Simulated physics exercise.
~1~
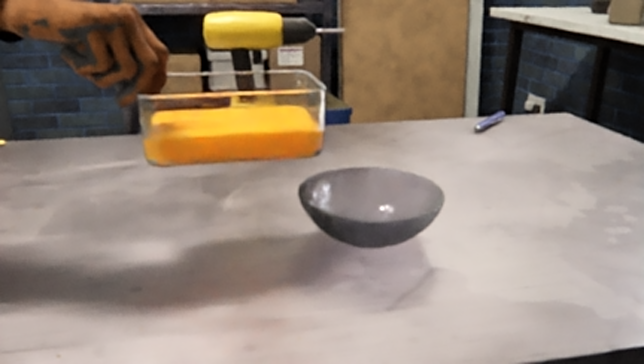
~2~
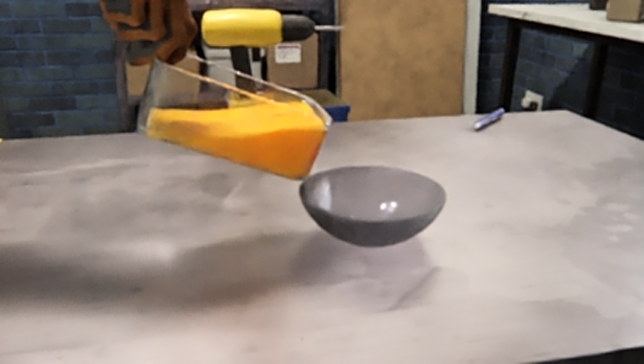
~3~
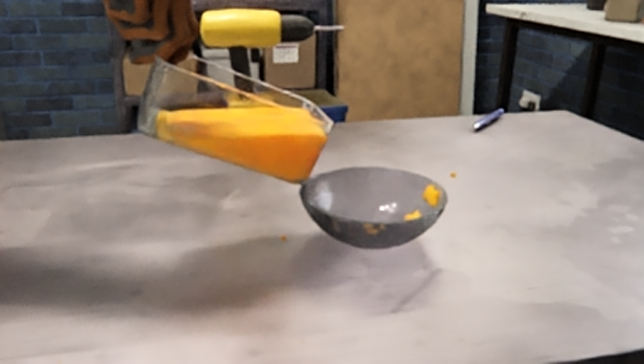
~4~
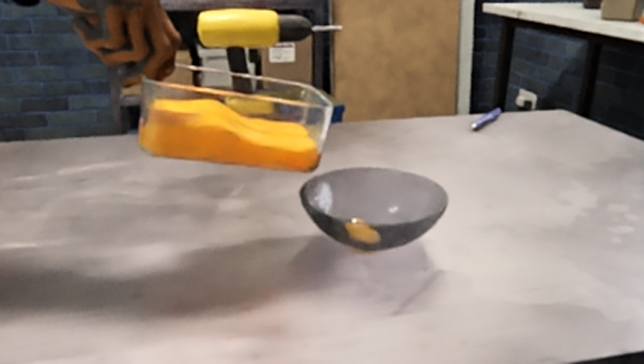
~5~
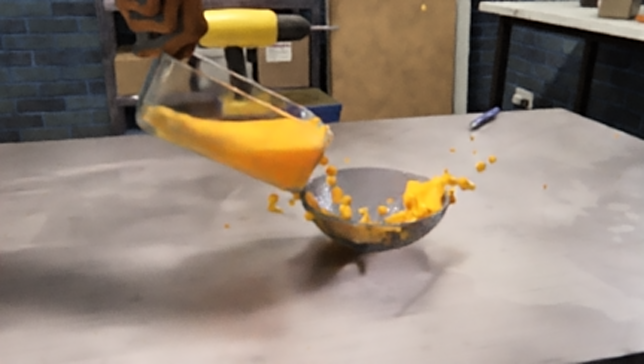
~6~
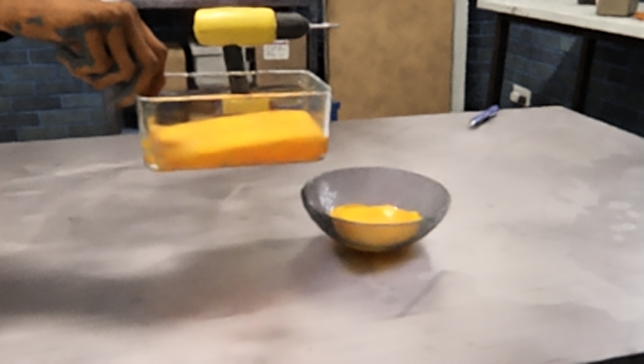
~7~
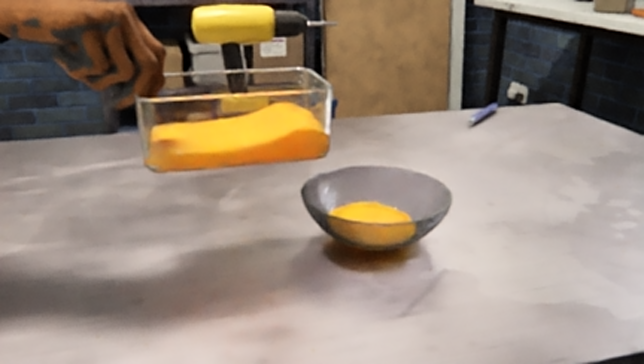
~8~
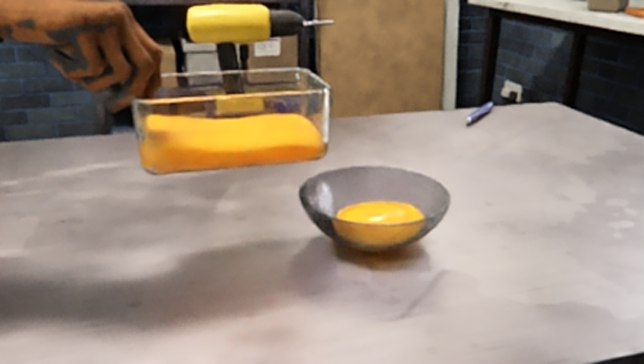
In a workshop-like room with dark blue brick walls, seen from slightly above a pale grey table, a hand at the upper left holds a clear rectangular box of orange juice beside and above an empty dark grey bowl. A yellow and black drill sits behind, and a blue pen lies to the right. The box tips toward the bowl, and a little juice lands inside. It eases back, then leans further, sending orange splashes around the bowl. Finally the box is levelled, still holding plenty of juice, while a small orange pool settles in the bowl.
